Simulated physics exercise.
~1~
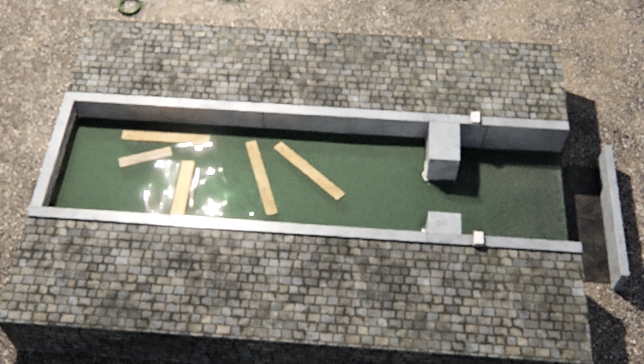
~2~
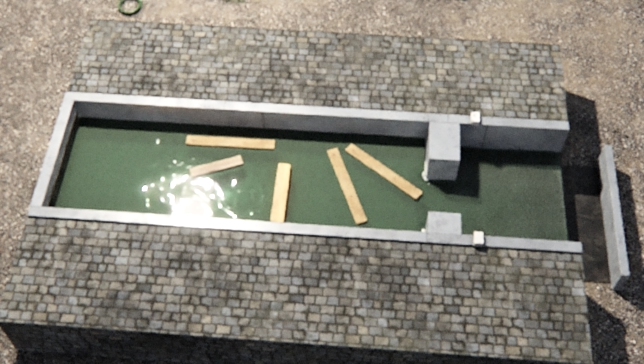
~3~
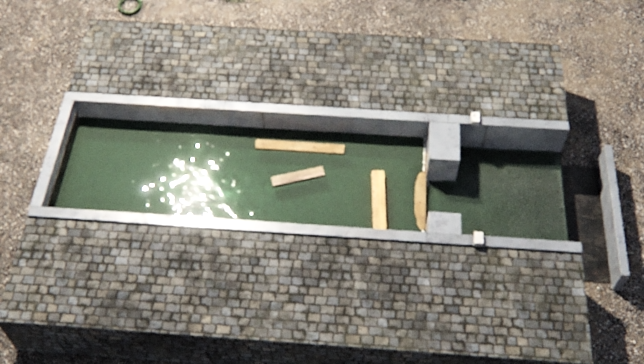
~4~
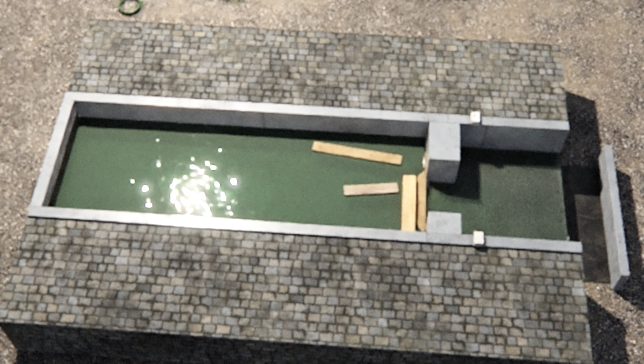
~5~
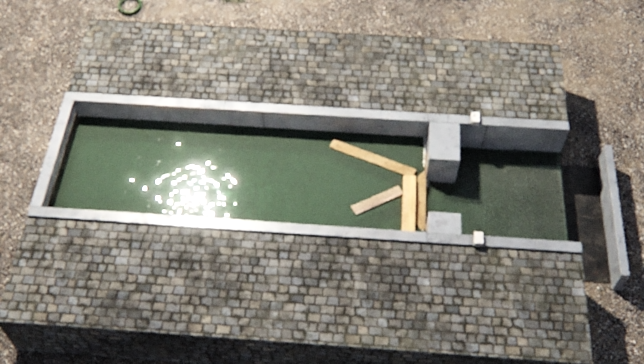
Wooden planks drift right along a green water channel, and most jam together at the narrow opening.
